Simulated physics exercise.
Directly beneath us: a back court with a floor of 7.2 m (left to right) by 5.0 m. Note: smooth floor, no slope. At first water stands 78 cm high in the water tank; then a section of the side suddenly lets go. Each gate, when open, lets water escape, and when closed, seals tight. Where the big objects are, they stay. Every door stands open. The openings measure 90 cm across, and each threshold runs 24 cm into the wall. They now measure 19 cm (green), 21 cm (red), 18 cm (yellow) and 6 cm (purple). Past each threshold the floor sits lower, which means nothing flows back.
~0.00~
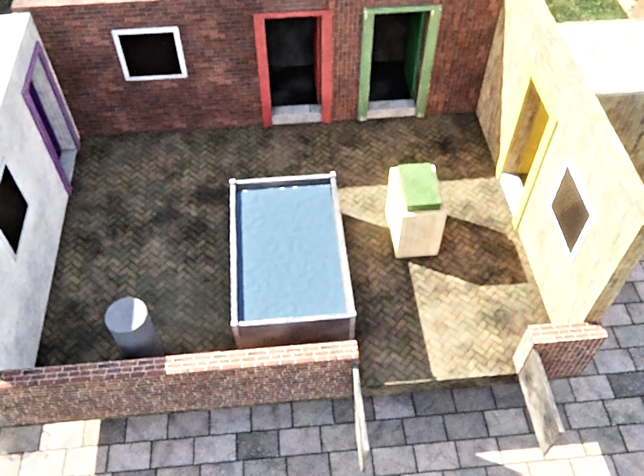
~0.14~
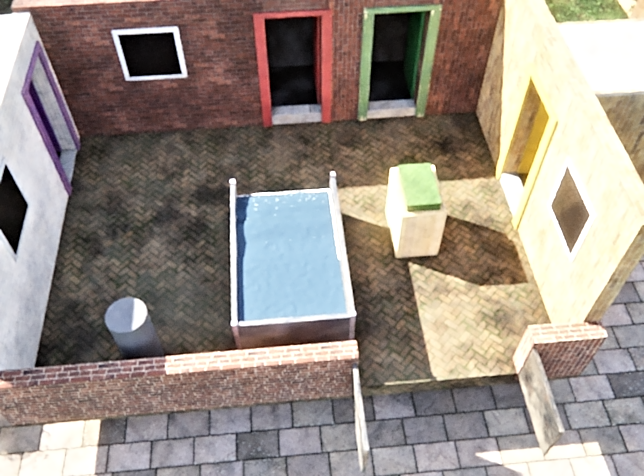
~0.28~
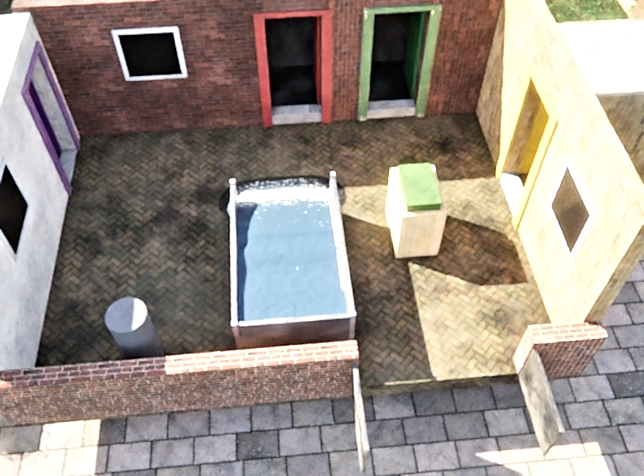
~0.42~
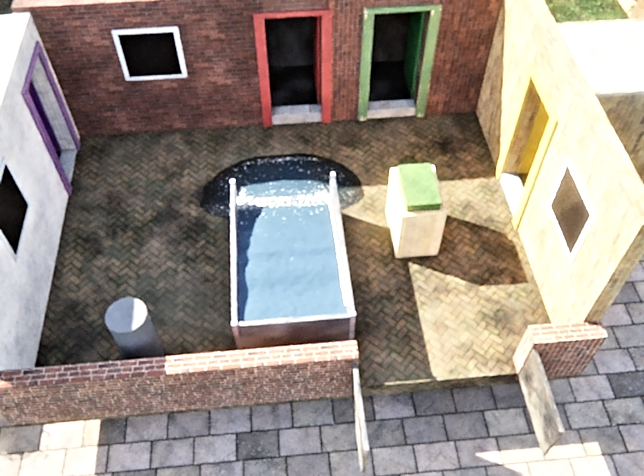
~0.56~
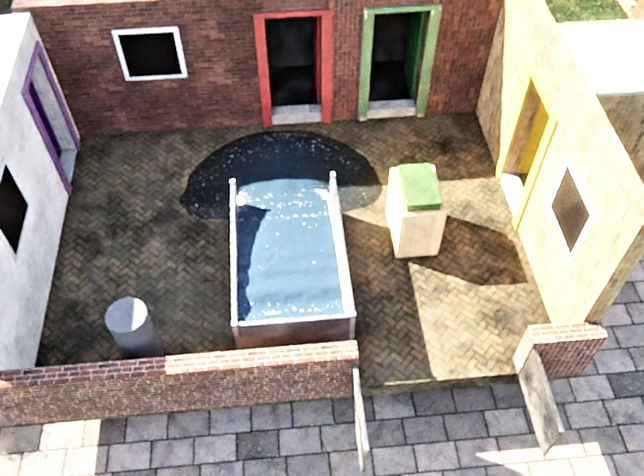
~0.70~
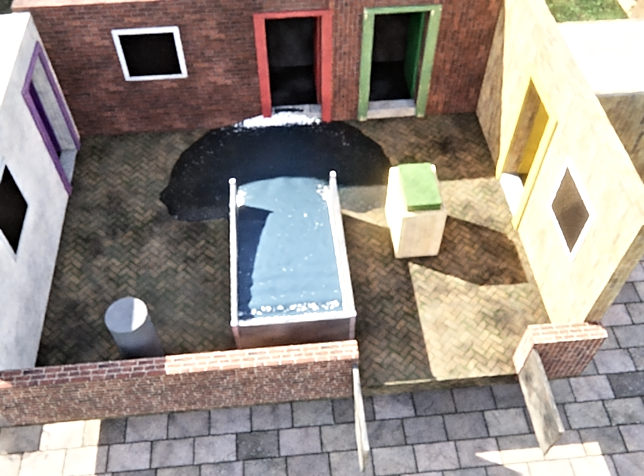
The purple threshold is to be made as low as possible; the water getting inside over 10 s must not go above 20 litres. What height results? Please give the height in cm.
It would have to be roughly 24 cm high.
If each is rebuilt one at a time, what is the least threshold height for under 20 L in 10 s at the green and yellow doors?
You'd want about 12.5 centimetres at green and about 6.5 centimetres at yellow.
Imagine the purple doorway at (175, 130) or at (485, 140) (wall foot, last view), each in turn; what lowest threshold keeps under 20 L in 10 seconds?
17 and 22 cm.
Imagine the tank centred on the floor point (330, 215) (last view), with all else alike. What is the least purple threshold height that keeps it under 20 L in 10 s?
Then roughly 18 cm.
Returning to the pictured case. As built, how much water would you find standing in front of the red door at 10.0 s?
5.0 cm.
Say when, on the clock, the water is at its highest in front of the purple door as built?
I'd say near 2.8 seconds.
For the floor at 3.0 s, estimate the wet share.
Roughly 40 percent of the floor is wet.
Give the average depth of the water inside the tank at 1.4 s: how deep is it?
Roughly 43 cm on average.
After 1.4 s water covers 30 % of the floor, deepest (43 cm) near (273, 129); it has not reached the purple door.
After 3.0 s water covers 40 % of the floor, deepest (32 cm) near (469, 117); 25 cm at the purple door, 92 litres in over its 6 cm threshold.
After 10.0 s water covers 95 % of the floor, deepest (9 cm) near (222, 369); 6 cm at the purple door, 314 litres in over its 6 cm threshold.
At the purple door as built, the water arrived by 2.0 s and peaked near 25 cm at 2.8 s.
Run again over the same 10 s with other heights there, 47 litres in over 19.5 cm, 10 litres over 26 cm. The limit of 20 litres is kept from about 24 cm up.
